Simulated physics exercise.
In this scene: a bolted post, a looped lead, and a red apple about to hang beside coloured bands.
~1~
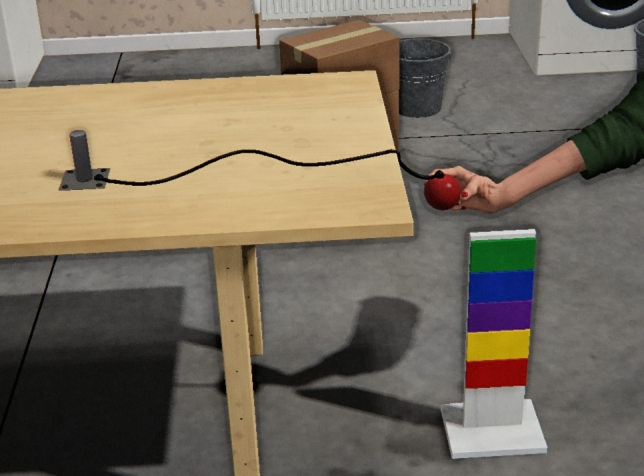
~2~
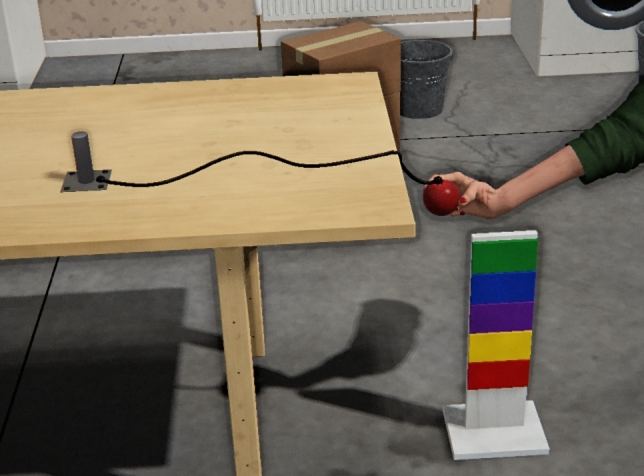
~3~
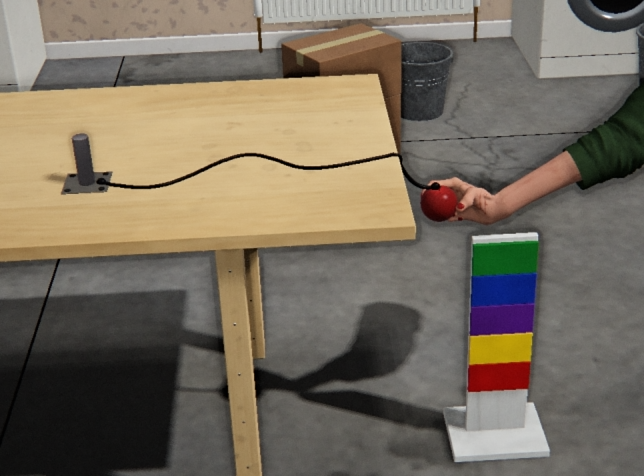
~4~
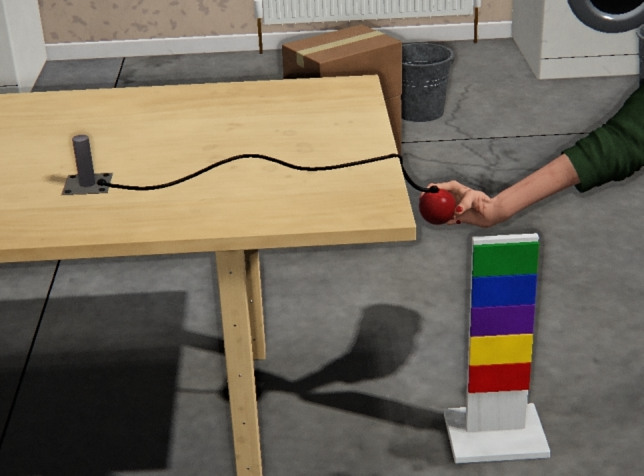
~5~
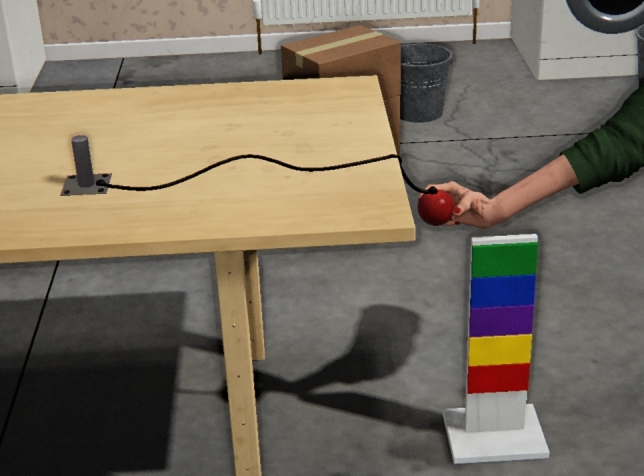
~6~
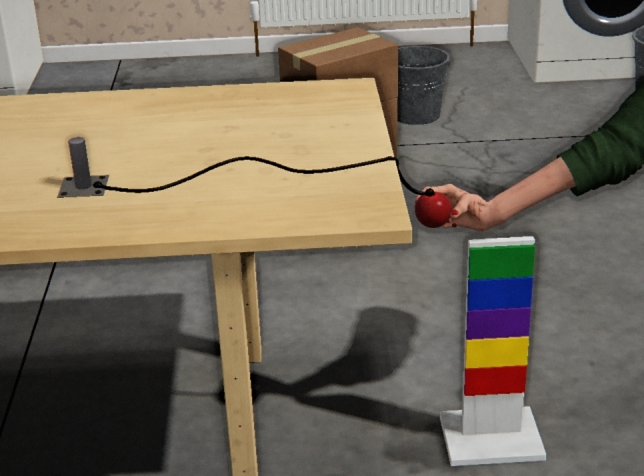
A hand and forearm in a dark green sleeve reach in from the right beside a light wooden table, seen from slightly above in a grey-floored room. The fingers hold a small red ball-like object on a wavy black cord from a grey post at left, above a white stand banded green, blue, purple, yellow and red. The hand lowers the object slightly, drifting left, while the view shifts only faintly.
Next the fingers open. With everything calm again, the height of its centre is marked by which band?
By the green band.
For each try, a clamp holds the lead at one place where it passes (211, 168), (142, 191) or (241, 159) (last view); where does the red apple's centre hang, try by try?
It would sit near (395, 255) the first time, (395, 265) the second and (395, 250) the third.
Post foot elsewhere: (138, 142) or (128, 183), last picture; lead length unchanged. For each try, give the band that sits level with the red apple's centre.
Going case by case, it's blue and then blue.
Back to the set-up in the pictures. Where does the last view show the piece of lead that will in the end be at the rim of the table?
Roughly (361, 165).
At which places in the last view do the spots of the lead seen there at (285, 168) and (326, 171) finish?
They go to (320, 165) and to (363, 161).
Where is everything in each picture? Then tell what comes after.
In the first picture, red apple (443, 192); green (503, 257); blue (502, 287); purple (500, 317); yellow (498, 346); red (497, 374).
In the second picture, red apple (442, 198); lead through (130, 185) (198, 170) (254, 153) (317, 166) (381, 155).
In the third picture, red apple (439, 203).
In the fourth picture, red apple (438, 206); lead through (131, 188) (199, 173) (255, 156) (318, 169) (382, 158).
In the fifth picture, red apple (436, 208).
In the sixth picture, red apple (433, 210); lead through (127, 191) (195, 176) (252, 159) (314, 172) (379, 161).
Early on, apple near (428, 260); level with green.
Midway, apple near (373, 268); level with green.
Near the end, apple near (398, 268); level with green.
Finally, apple near (394, 268); level with green. Its middle rests at the green band.
